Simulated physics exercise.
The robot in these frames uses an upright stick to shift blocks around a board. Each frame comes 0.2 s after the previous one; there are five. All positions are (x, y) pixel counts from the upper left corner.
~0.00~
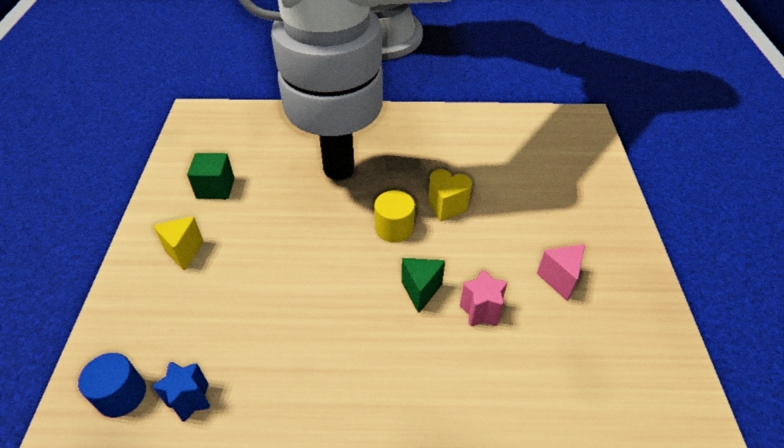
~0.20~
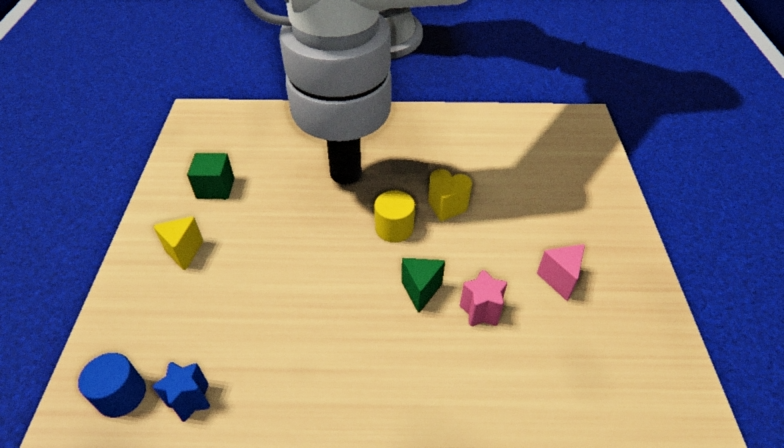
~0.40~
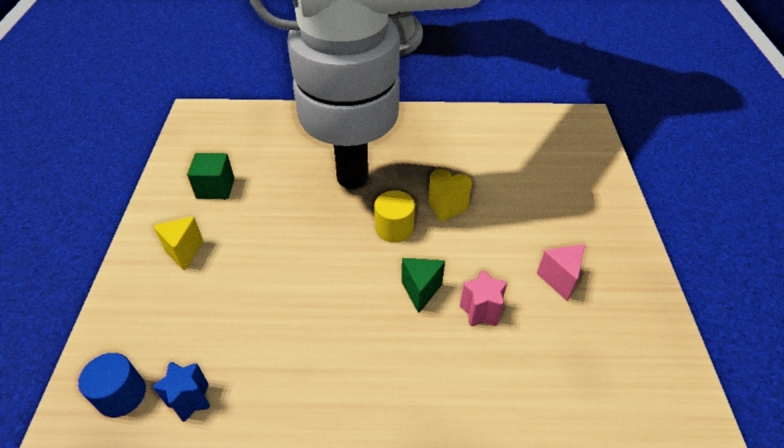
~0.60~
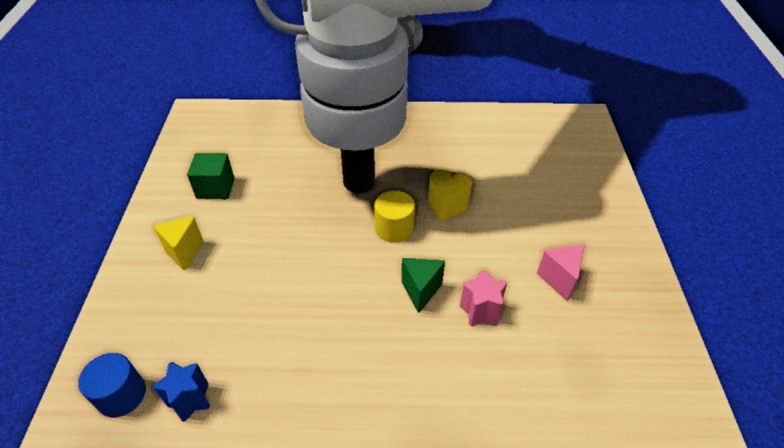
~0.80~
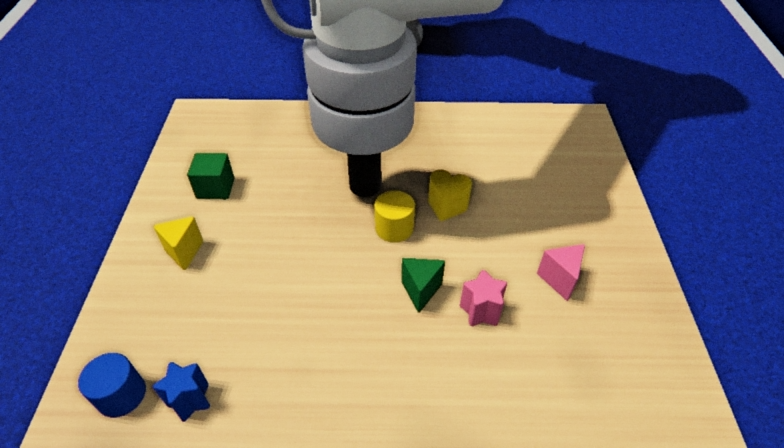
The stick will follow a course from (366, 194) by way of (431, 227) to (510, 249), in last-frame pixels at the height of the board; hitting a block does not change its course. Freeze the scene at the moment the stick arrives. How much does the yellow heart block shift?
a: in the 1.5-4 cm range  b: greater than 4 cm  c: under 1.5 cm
Answer: C.
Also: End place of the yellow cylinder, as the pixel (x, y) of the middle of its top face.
Answer: (416, 228).
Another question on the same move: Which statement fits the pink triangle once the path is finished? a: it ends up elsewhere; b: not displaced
That would be b.
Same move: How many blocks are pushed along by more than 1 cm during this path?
I expect just one block to be moved by more than 1 cm.
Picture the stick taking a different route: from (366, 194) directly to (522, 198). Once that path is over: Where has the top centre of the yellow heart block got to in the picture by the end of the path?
At (500, 197).
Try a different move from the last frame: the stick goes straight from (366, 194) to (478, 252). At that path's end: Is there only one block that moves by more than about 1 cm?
Yes.
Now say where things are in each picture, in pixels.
Lower end of the stick at (339, 169), tops of blocks, yellow cylinder at (395, 204), yellow heart block at (450, 182), pink triangle at (569, 257), in the first frame.
Stick at (346, 174), blocks as before, in the second frame.
Stick at (353, 178), blocks as before, in the third frame.
Stick at (359, 182), blocks as before, in the fourth frame.
Stick at (365, 186), yellow cylinder at (395, 204), yellow heart block at (450, 182), pink triangle at (569, 257), in the fifth frame.
The first path, step by step. One third of the way, stick at (410, 209); yellow cylinder at (408, 220).
Two thirds of the way, stick at (457, 229); yellow cylinder at (416, 228); yellow heart block at (455, 184), turned 35° anticlockwise.
At the end, stick at (513, 242); yellow cylinder at (416, 228); yellow heart block at (455, 184), turned 35° anticlockwise; pink triangle not moved.
